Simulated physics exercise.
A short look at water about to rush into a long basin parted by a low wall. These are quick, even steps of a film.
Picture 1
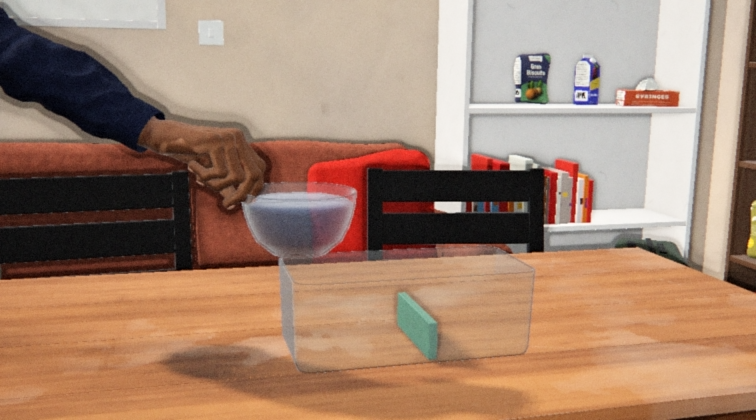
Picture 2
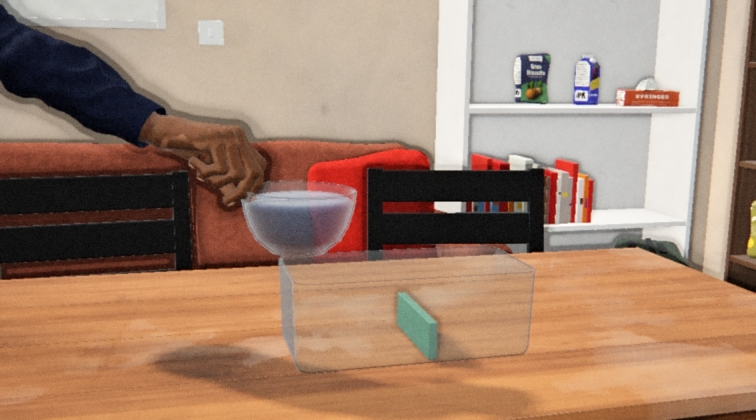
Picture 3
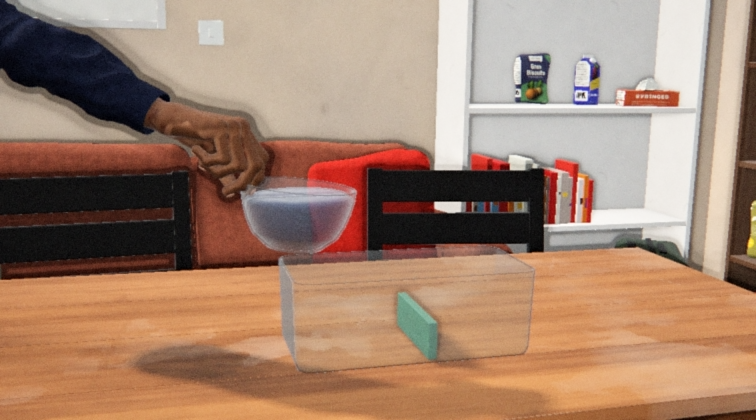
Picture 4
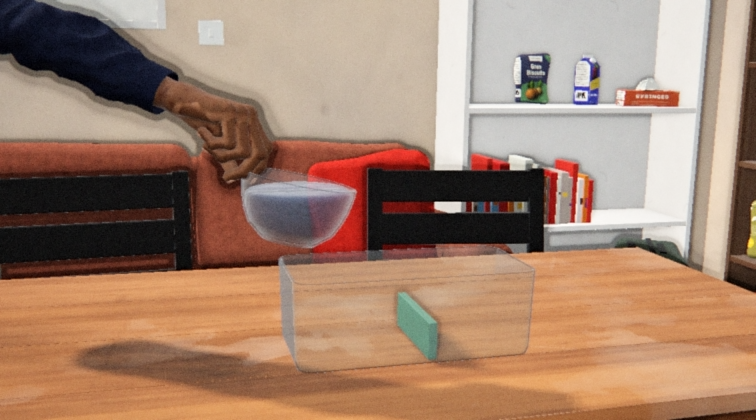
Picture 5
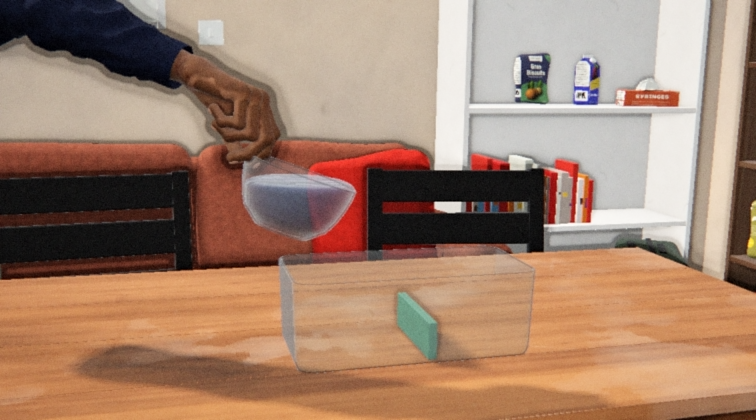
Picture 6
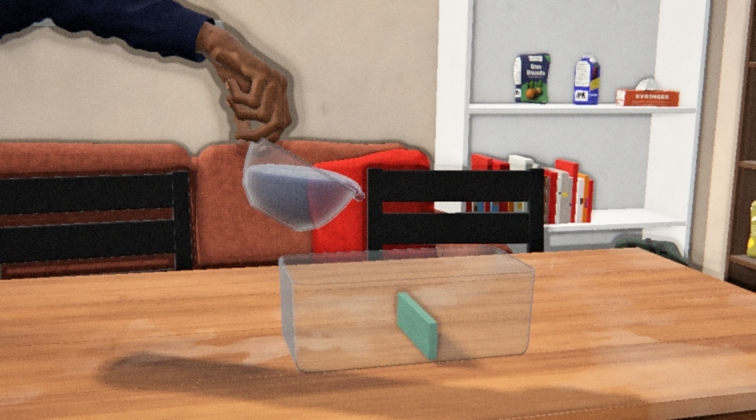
A glass bowl of bluish water was tilted steadily to the right by a hand that rose at its left side, above a clear box with a small green wall inside on a wooden table.
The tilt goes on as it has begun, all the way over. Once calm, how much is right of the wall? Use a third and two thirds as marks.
The share right of the wall is over two thirds.
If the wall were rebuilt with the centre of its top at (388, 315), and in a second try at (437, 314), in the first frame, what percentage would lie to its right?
Roughly 90 per cent, and 40 per cent.
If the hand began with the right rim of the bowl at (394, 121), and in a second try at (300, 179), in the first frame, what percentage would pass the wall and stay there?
Near 60 % and 10 %.
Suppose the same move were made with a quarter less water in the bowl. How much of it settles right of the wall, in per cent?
Close to 75 per cent.
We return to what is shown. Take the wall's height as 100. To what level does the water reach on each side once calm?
The left part 10 per cent, the right part 60.
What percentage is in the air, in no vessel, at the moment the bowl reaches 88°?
Some 45 per cent.
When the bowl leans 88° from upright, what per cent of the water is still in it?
Close to 30 per cent.
A moment on, the bowl is tipped on its side and 31 per cent is still to pour, 10 is left of the wall and 12 right of it.
Next, the bowl is tipped right over and 0 per cent is still to pour, 14 is left of the wall and 77 right of it.
Then the bowl is tipped right over and 0 per cent is still to pour, 20 is left of the wall and 79 right of it.
Later the bowl is tipped right over and 0 per cent is still to pour, 20 is left of the wall and 79 right of it.
At rest 20 per cent lies left of the wall, 79 right of it and 1 outside.
